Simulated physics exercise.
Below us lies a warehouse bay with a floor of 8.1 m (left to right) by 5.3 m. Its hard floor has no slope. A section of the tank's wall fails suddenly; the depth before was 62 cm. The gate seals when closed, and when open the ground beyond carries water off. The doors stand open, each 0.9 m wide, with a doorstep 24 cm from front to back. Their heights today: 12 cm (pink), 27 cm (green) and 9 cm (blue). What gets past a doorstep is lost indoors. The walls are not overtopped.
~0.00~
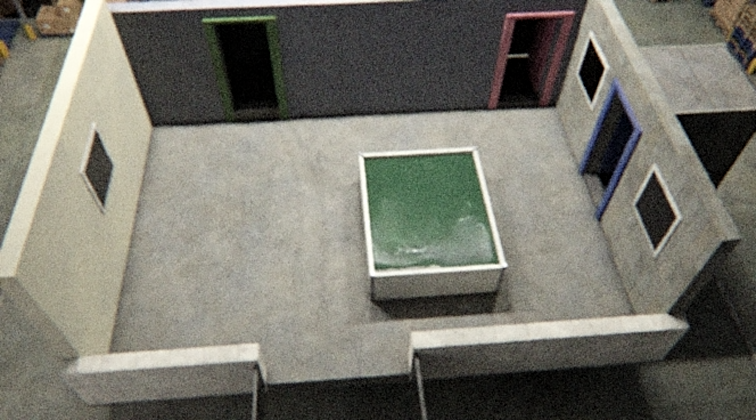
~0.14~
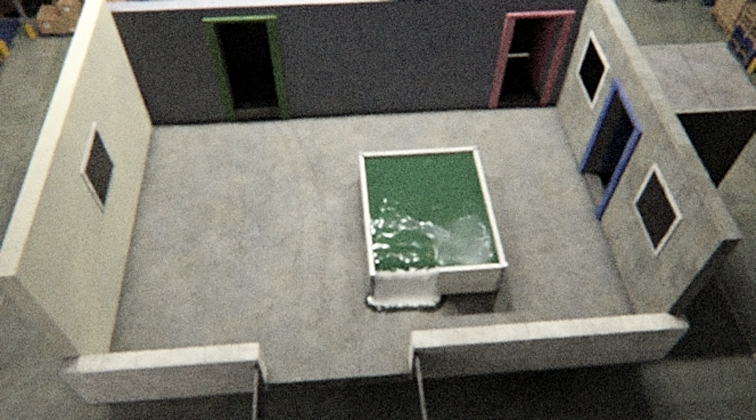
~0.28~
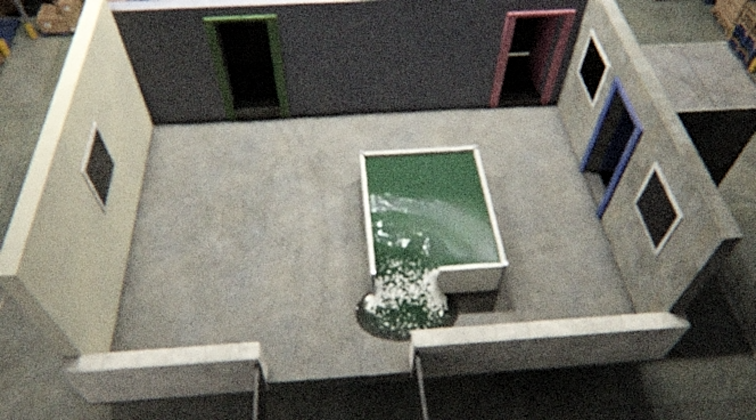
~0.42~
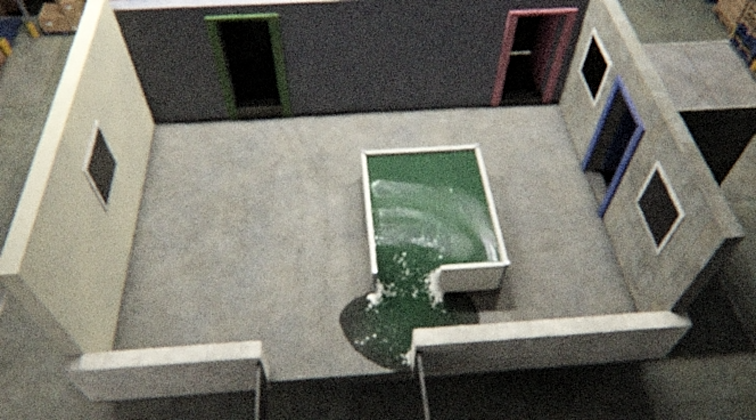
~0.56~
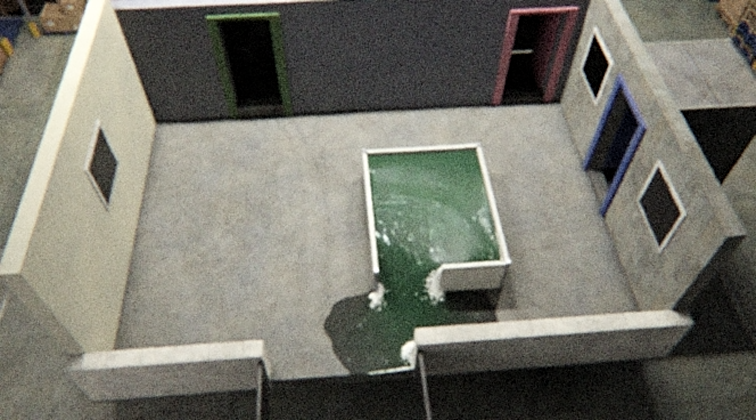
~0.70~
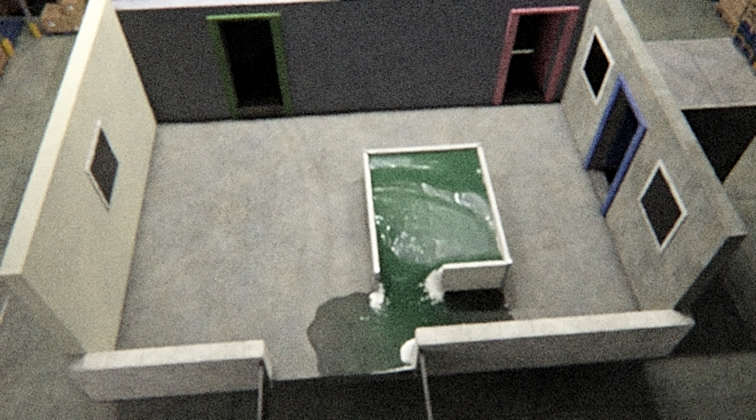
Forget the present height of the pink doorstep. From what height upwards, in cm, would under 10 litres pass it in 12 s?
Some 6.5 cm above the ground.
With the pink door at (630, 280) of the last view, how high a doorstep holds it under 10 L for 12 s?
Roughly 14.0 cm.
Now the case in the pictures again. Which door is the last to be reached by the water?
Last comes the green one.
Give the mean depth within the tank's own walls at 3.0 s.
Some 33 cm.
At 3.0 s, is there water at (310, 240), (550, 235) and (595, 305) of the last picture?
In that order: Still dry, wet, flooded.
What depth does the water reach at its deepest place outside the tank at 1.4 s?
Up to some 42 cm.
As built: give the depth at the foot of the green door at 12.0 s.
About 2.0 cm.
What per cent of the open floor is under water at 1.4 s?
Near 10 per cent is wet.
After 1.4 s water covers 10 % of the floor, deepest (42 cm) near (429, 353); it has not reached the pink door.
After 3.0 s water covers 20 % of the floor, deepest (30 cm) near (429, 353); it has not reached the pink door.
After 12.0 s water covers 60 % of the floor, deepest (8 cm) near (418, 354); 6 cm at the pink door, 0 litres in over its 12 cm doorstep.
At the pink door as built, the water arrived by 4.4 s and peaked near 10 cm at 5.6 s.
Run again over the same 12 s with other heights there, 19 litres in over 6 cm, 2 litres over 8 cm. The limit of 10 litres is kept from about 6.5 cm up.
